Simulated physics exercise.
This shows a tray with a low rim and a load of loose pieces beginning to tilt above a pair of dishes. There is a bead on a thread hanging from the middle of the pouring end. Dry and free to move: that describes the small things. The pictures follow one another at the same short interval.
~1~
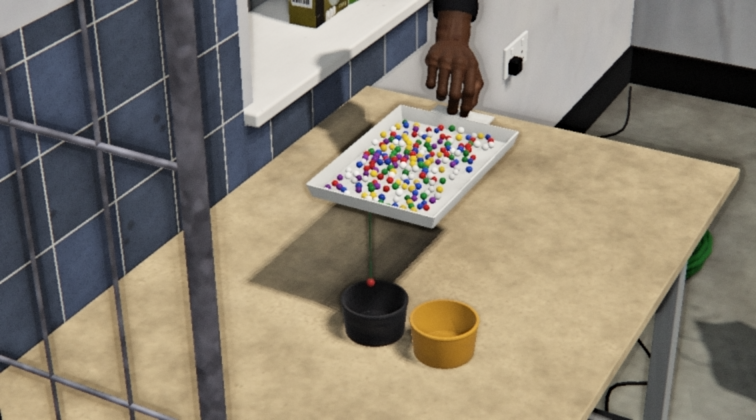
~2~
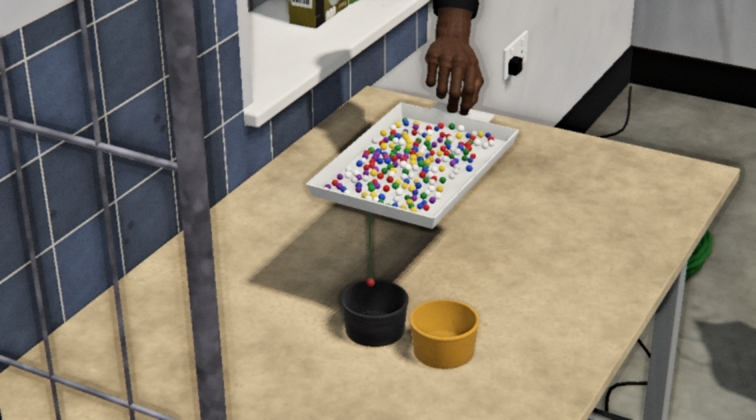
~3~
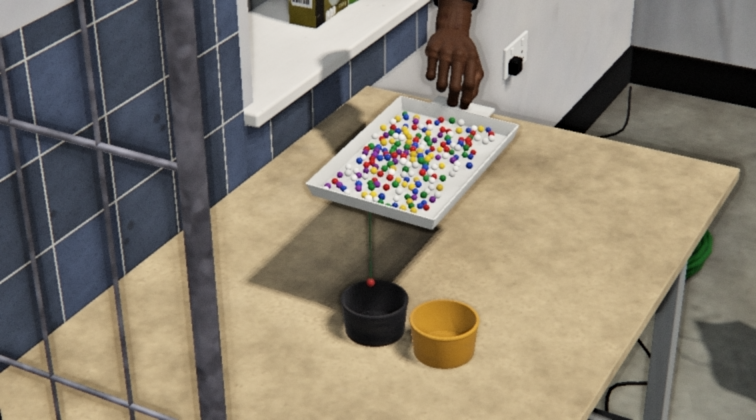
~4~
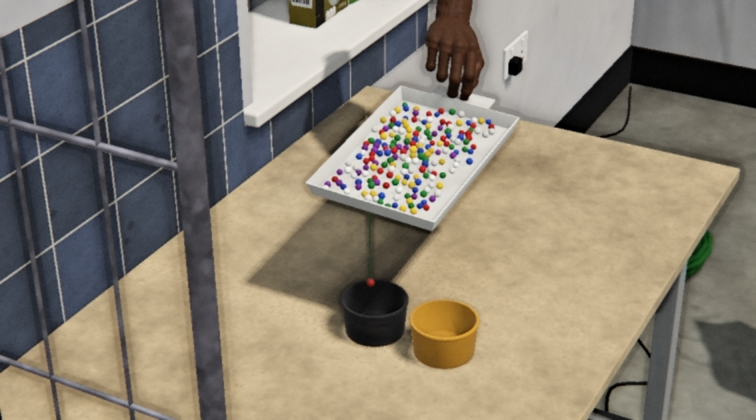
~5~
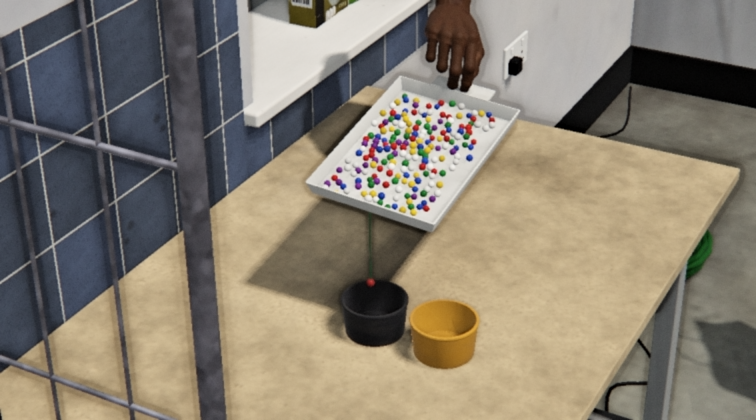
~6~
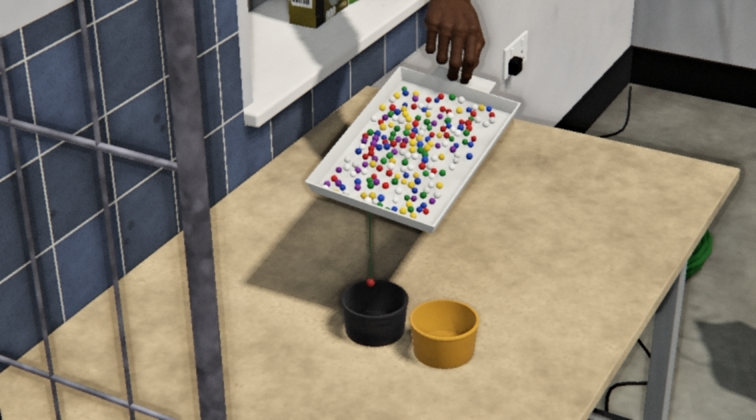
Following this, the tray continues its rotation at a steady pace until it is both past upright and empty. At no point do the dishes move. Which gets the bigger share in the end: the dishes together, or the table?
The dishes get the bigger share.
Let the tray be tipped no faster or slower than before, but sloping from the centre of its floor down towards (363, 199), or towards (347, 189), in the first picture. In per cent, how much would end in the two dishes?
First case around 10 per cent, second case 0 per cent.
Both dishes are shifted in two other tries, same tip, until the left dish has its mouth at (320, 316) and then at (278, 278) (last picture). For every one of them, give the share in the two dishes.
Trial 1 10%, trial 2 0%.
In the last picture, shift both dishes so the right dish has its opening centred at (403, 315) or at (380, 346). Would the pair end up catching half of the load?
Result - try one, past the halfway mark; try two, below the halfway mark.
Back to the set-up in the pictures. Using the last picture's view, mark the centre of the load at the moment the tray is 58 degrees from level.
I'd mark it close to (408, 204).
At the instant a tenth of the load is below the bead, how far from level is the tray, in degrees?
Somewhere near 65 degrees, I'd say.
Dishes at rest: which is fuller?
The one you want is the right of the two.
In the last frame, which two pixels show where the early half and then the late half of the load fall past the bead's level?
The opening part goes through (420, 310); what follows goes through (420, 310).
Soon, tray tipped steeply; nearly all on the tray; a stray few in the right dish; a small part in the air.
A while on, tray tipped right over; a small part on the tray; about half in the right dish; a small part in the left dish; about a quarter outside both; a small part in the air.
Towards the end, tray tipped past a quarter turn; about two thirds in the right dish; a small part in the left dish; about a third outside both.
Finally, tray tipped past a quarter turn; about two thirds in the right dish; a small part in the left dish; about a third outside both.
